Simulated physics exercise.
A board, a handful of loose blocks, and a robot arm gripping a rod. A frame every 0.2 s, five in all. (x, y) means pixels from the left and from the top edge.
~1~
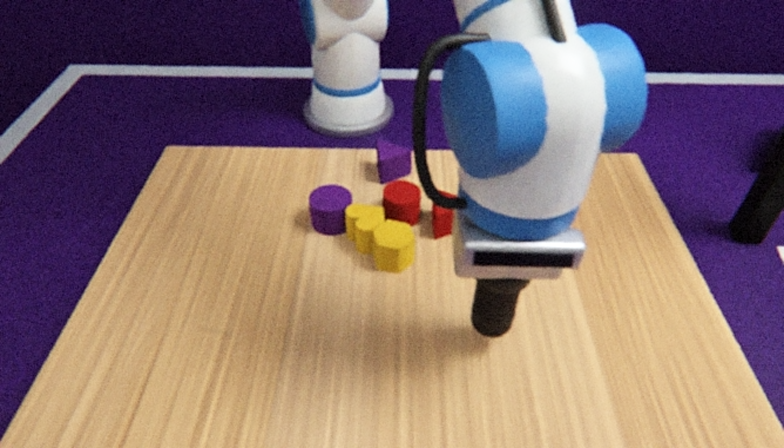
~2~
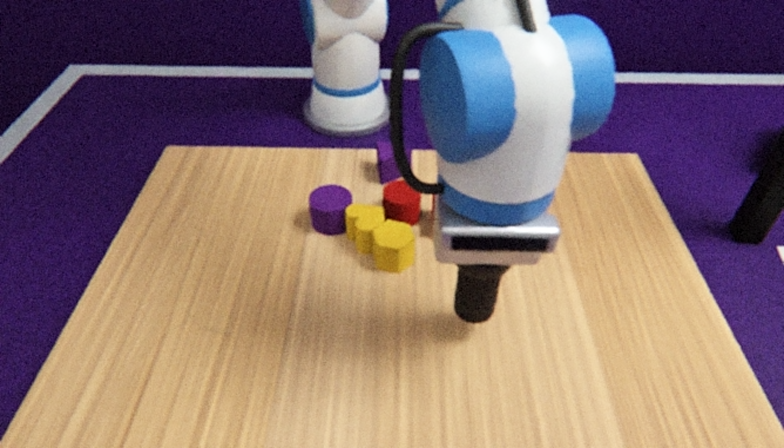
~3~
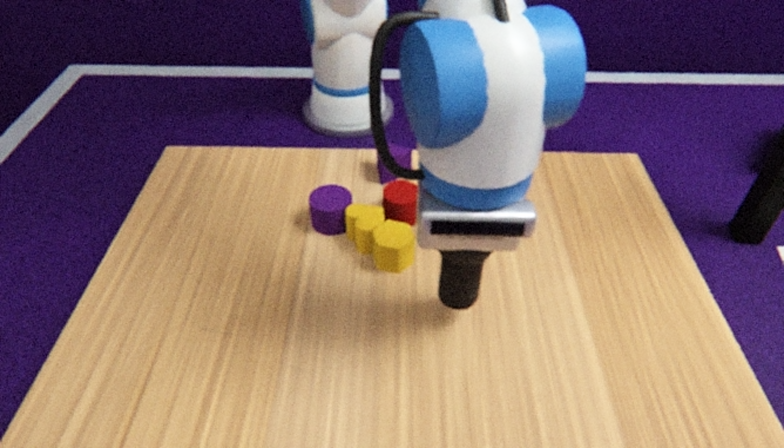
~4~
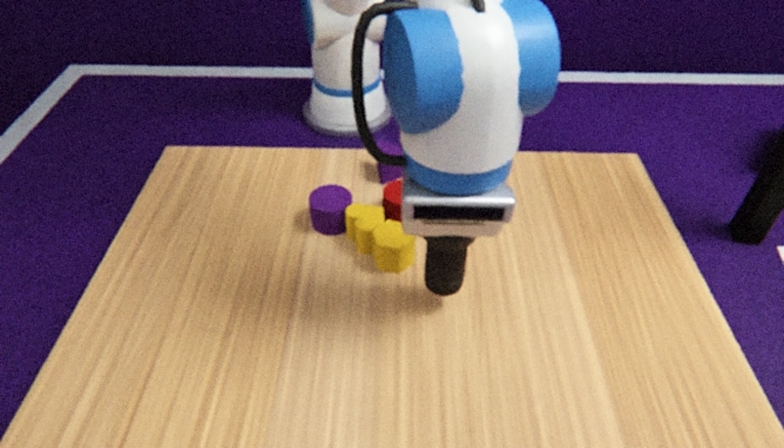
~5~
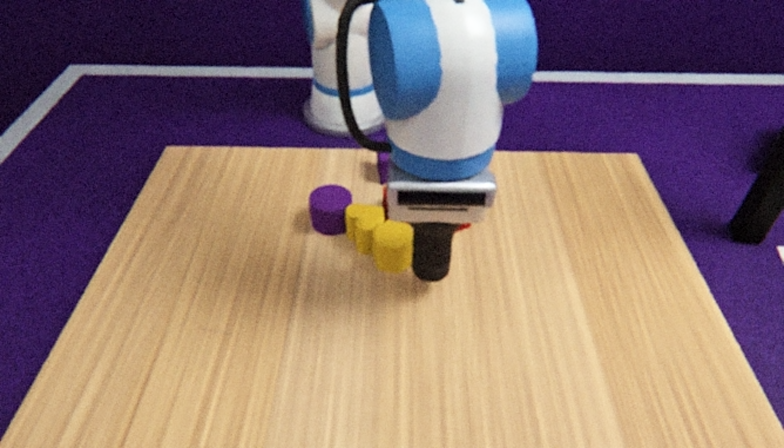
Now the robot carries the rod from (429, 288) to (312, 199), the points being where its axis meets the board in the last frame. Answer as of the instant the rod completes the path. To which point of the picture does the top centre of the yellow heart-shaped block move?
About (341, 141).
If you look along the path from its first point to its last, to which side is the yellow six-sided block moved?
It's set to shift right.
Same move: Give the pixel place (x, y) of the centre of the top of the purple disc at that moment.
Around (287, 159).
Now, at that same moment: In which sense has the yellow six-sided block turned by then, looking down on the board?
It spins with the clock.
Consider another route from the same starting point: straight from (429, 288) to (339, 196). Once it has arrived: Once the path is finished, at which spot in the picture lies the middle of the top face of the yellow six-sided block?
At pixel (316, 158).
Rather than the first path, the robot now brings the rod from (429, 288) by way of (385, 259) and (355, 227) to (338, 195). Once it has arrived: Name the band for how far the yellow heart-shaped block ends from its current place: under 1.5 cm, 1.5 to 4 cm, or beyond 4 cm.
It moves more than 4 cm.
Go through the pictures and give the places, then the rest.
In the first frame, lower end of the rod (491, 322), tops of blocks, purple disc (330, 197), yellow heart-shaped block (365, 215), yellow six-sided block (393, 234), red disc (402, 191).
In the second frame, rod (474, 309), blocks as before.
In the third frame, rod (458, 296), blocks as before.
In the fourth frame, rod (443, 282), blocks as before.
In the fifth frame, rod (431, 269), purple disc (330, 197), yellow heart-shaped block (365, 215), yellow six-sided block (393, 234), red disc hidden.
On the path given first. One third of the way, rod (385, 236); purple disc (312, 181); yellow heart-shaped block (346, 192), turned 35° clockwise; yellow six-sided block (362, 211).
Two thirds of the way, rod (345, 207); purple disc (300, 171); yellow heart-shaped block (339, 160), turned 65° clockwise; yellow six-sided block (334, 180), turned 35° clockwise.
At the end, rod (310, 181); purple disc (287, 159); yellow heart-shaped block (341, 141), turned 100° clockwise; yellow six-sided block (324, 157), turned 65° clockwise; red disc not moved.
